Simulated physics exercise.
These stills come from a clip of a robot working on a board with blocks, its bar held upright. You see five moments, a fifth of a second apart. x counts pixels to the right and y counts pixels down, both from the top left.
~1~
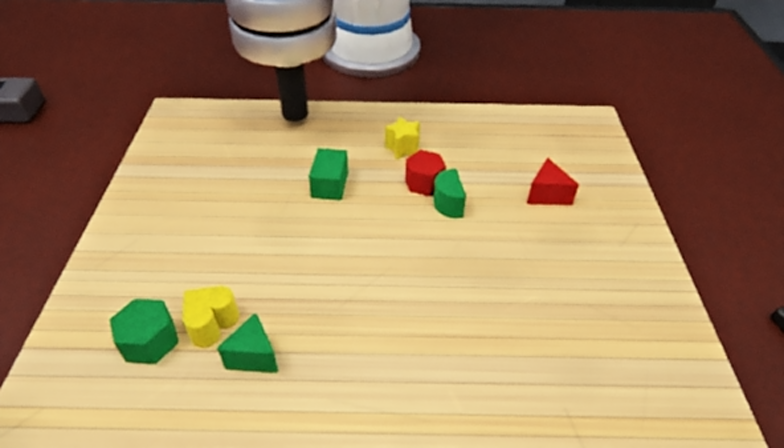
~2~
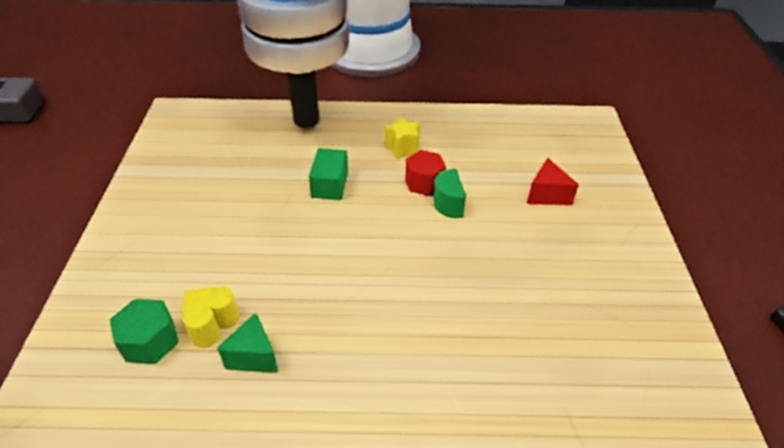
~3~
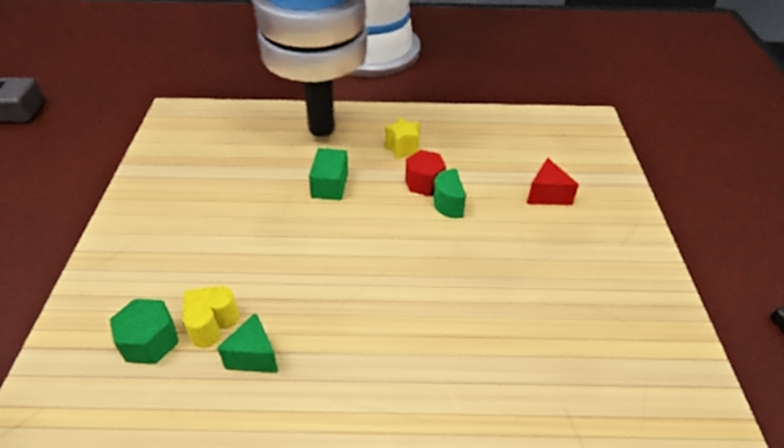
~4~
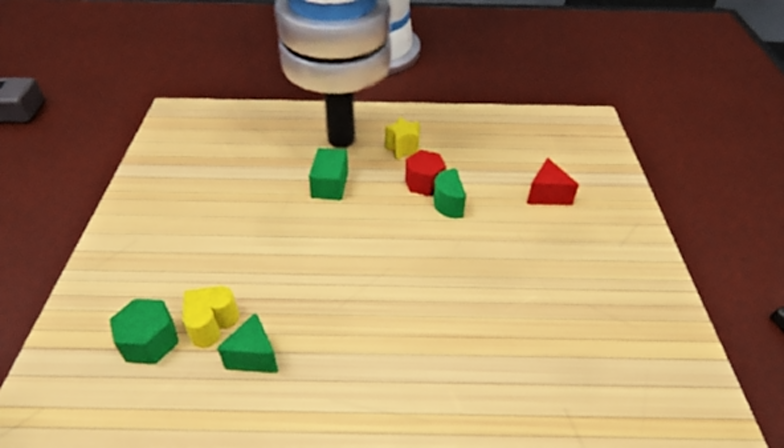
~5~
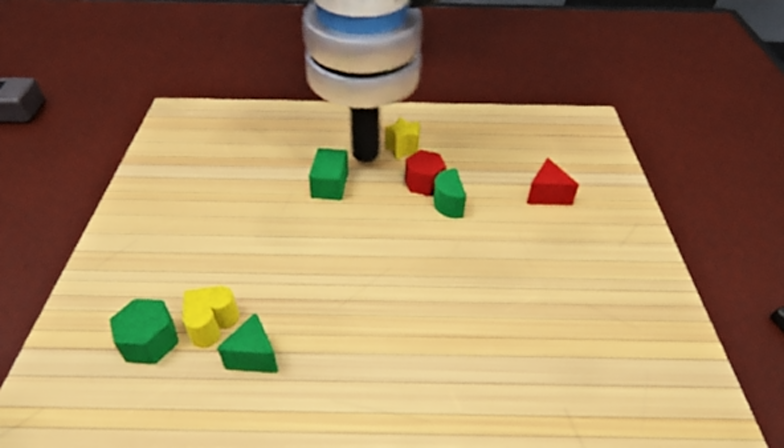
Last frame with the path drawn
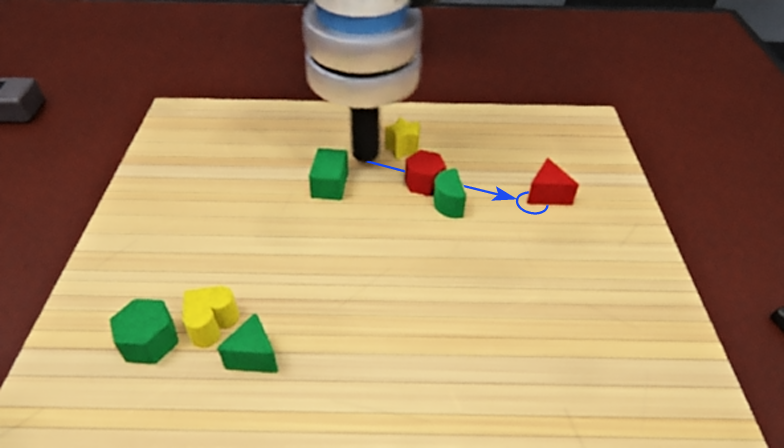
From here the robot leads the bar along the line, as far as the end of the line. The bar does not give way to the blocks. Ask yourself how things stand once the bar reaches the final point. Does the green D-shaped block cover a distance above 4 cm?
It seems so.
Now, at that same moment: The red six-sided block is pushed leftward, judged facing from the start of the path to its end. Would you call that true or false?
False - the claim does not hold.
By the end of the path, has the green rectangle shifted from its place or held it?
Once the bar is done, the green rectangle remains in the old spot.
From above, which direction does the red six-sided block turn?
The answer is clockwise.
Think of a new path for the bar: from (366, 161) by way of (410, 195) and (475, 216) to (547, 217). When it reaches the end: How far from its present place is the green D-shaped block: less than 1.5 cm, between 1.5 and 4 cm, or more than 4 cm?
It moves quite far, over 4 cm.
The line goes from (366, 161) to (532, 203).
The first path, step by step. One third of the way, bar (419, 167); red six-sided block (447, 168); green D-shaped block (464, 191), turned 25° clockwise.
Two thirds of the way, bar (475, 181); red six-sided block (500, 188), turned 30° clockwise; green D-shaped block (487, 212), turned 95° clockwise.
At the end, bar (534, 195); green rectangle unmoved; yellow star-shaped block unmoved; red six-sided block (532, 205), turned 110° clockwise; green D-shaped block (488, 213), turned 100° clockwise; red triangular piece (565, 175), turned 35° anticlockwise.
